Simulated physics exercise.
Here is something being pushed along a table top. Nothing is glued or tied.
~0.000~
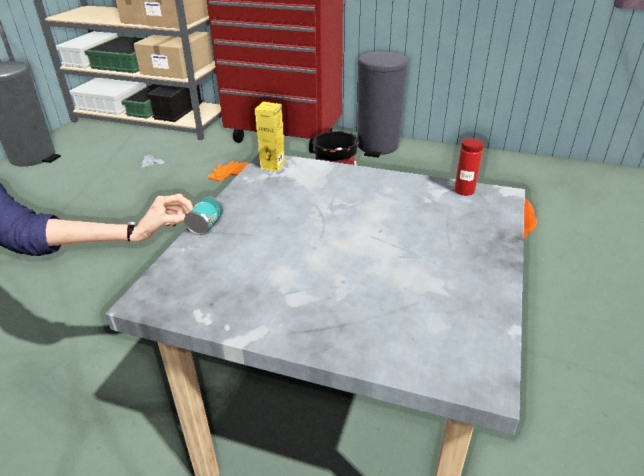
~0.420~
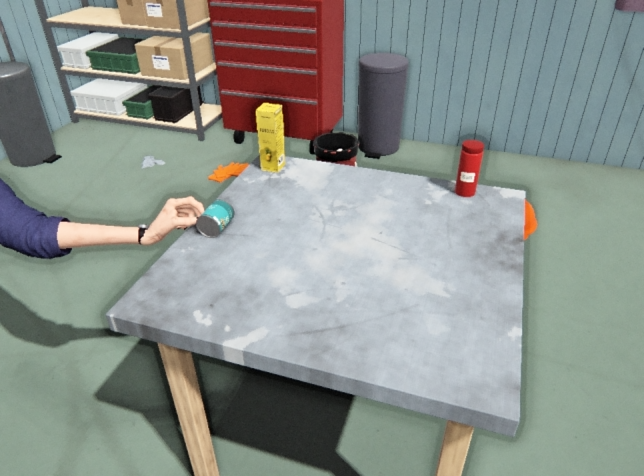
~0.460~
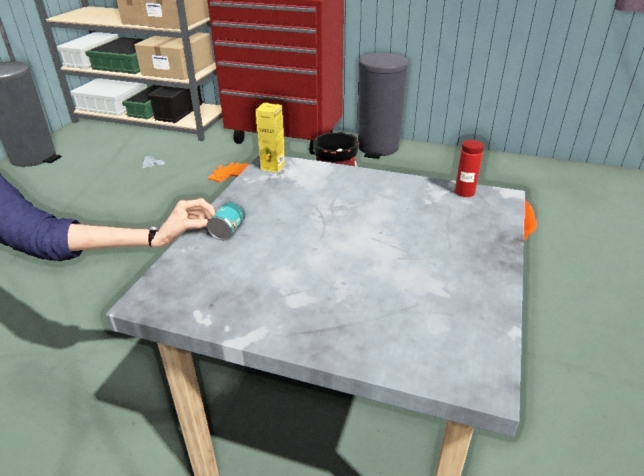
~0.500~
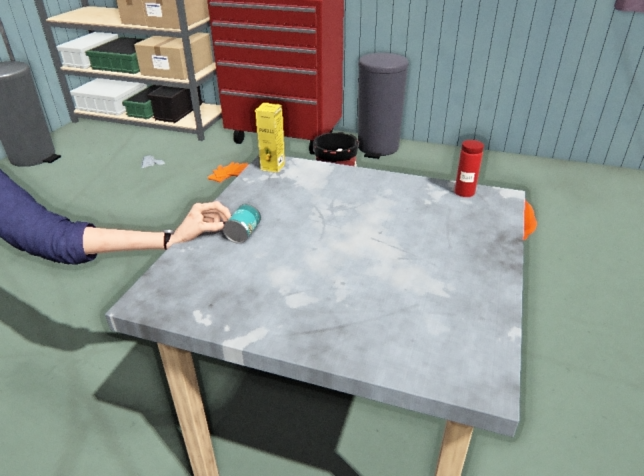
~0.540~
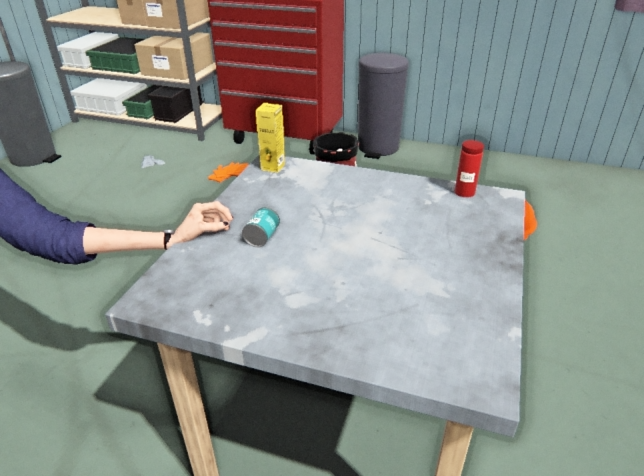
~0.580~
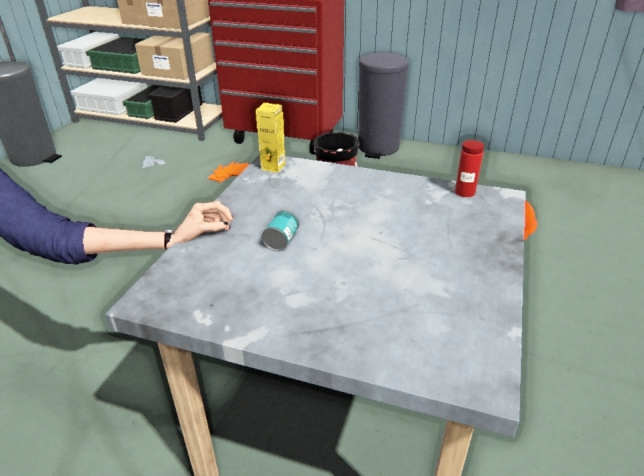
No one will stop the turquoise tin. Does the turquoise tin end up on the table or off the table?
The turquoise tin goes over the edge.
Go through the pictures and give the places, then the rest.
Under the hand; turquoise tin (204, 215), in the first picture.
Under the hand; turquoise tin (216, 218), in the second picture.
Under the hand; turquoise tin (226, 220), in the third picture.
Turquoise tin (242, 223), in the fourth picture.
Turquoise tin (261, 227) shifted about its own width, in the fifth picture.
Turquoise tin (281, 231) shifted about its own width, in the sixth picture.
After 0.78 s, turquoise tin shifted well along near (380, 249).
After 0.98 s, turquoise tin shifted well along near (487, 269).
After 1.28 s, turquoise tin now off the table.
After 1.48 s, things are still on the move.
In the end (1.6 s), off the table, turquoise tin.
